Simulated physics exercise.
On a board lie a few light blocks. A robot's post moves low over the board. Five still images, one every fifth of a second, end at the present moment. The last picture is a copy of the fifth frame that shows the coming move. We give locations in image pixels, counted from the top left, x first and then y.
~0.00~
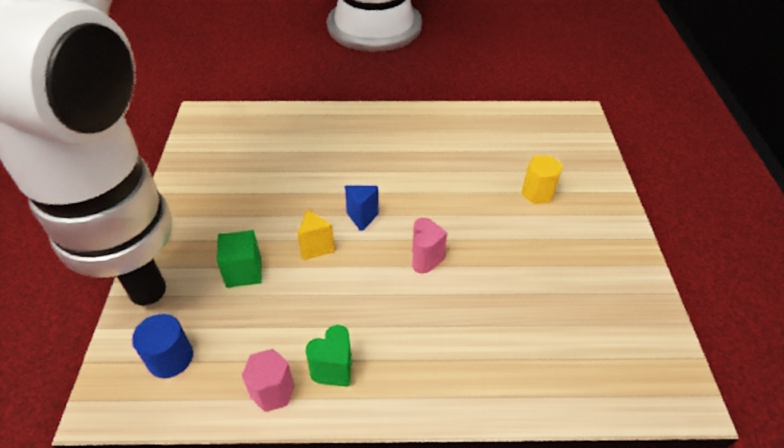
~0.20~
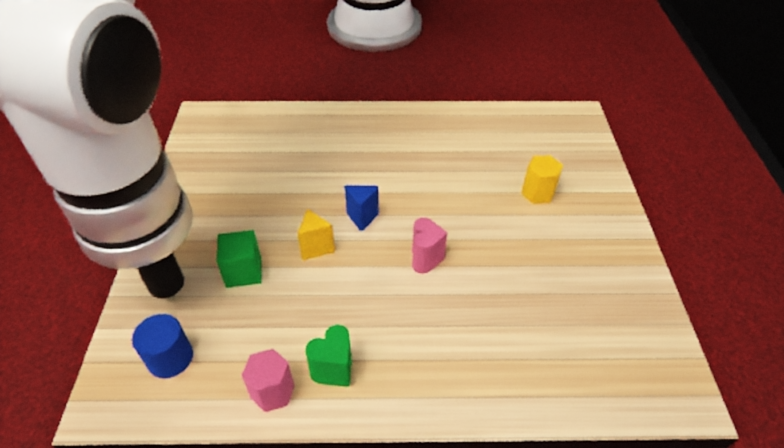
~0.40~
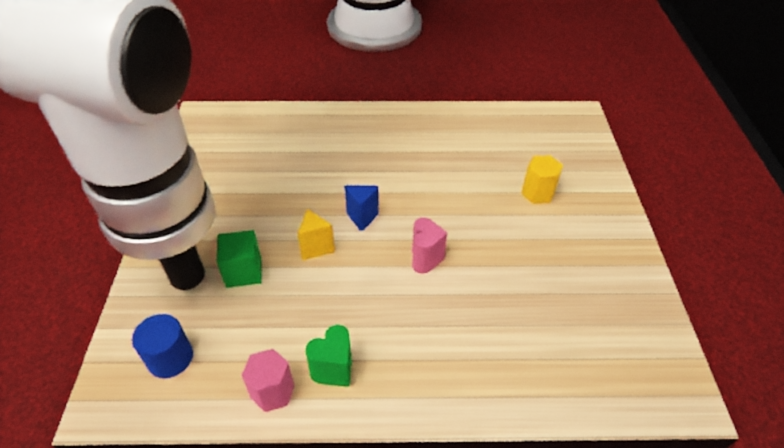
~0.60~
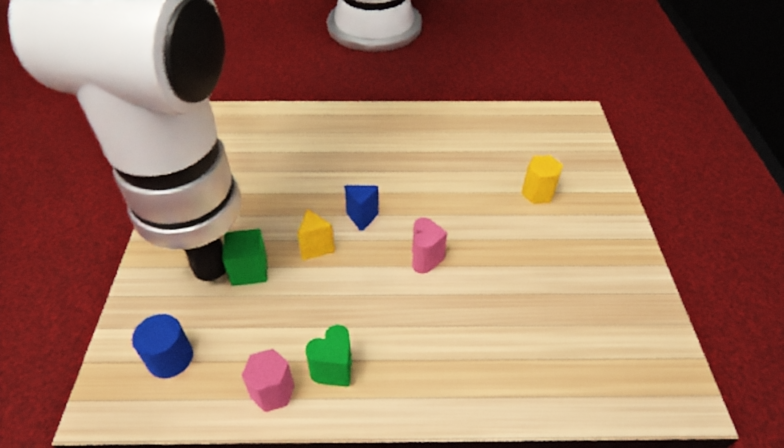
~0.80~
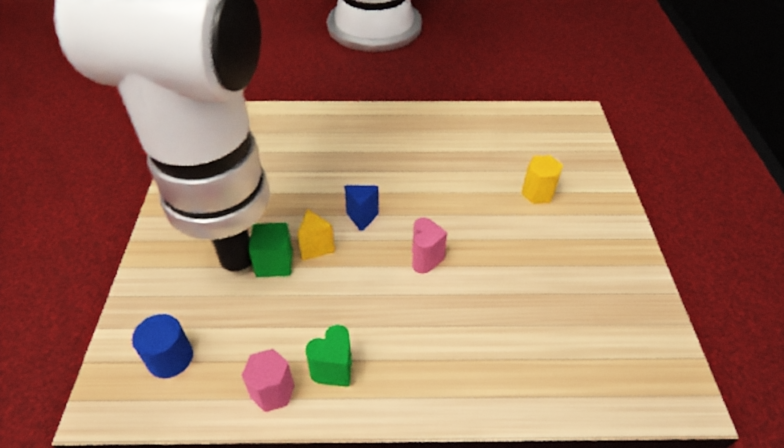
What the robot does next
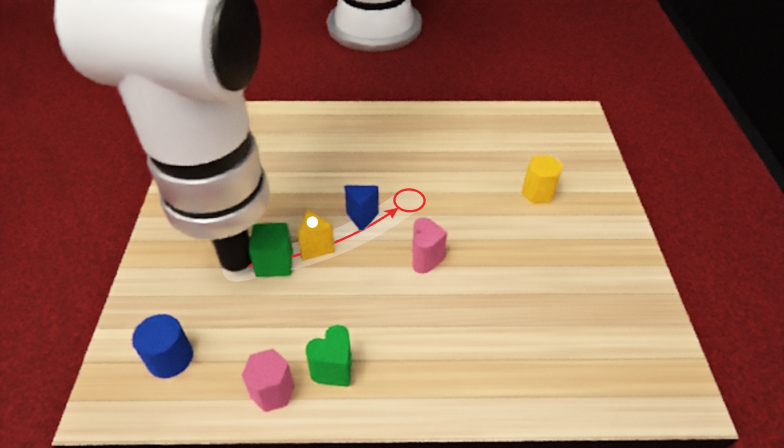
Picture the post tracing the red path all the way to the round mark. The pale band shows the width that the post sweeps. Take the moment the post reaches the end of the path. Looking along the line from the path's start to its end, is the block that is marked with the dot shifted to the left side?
No - that is not the case.
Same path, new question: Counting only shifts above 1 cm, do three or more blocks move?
Going by the path, yes.
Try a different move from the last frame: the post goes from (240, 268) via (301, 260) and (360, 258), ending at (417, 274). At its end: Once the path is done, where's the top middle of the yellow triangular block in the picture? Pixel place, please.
The centre of its top will be at (401, 192).
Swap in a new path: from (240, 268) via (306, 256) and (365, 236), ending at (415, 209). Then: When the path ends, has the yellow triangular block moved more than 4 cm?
Yes, that is how it ends up.
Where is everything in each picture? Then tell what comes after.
In the first picture, post's lower end (148, 291); green square piece (235, 245); yellow triangular block (312, 222); blue triangular block (361, 191); pink heart-shaped block (428, 232).
In the second picture, post (166, 284); blocks still.
In the third picture, post (187, 276); blocks still.
In the fourth picture, post (211, 268); green square piece (242, 243).
In the fifth picture, post (237, 259); green square piece (268, 236); yellow triangular block (312, 222); blue triangular block (361, 191); pink heart-shaped block (428, 232).
Drawn move, from (240, 268) over (335, 242) to (409, 200); the dot is on the yellow triangular block.
What follows on the original path. One third of the way, post (304, 243); green square piece (336, 221); yellow triangular block (364, 209), turned 20° anticlockwise; blue triangular block (363, 190), turned 20° anticlockwise.
Two thirds of the way, post (363, 220); green square piece (395, 207), turned 15° clockwise; yellow triangular block (426, 199), turned 30° anticlockwise; blue triangular block (373, 184), turned 45° anticlockwise.
At the end, post (410, 191); green square piece (414, 204), turned 50° clockwise; yellow triangular block (447, 201), turned 40° anticlockwise; blue triangular block (388, 162), turned 95° anticlockwise; pink heart-shaped block still.
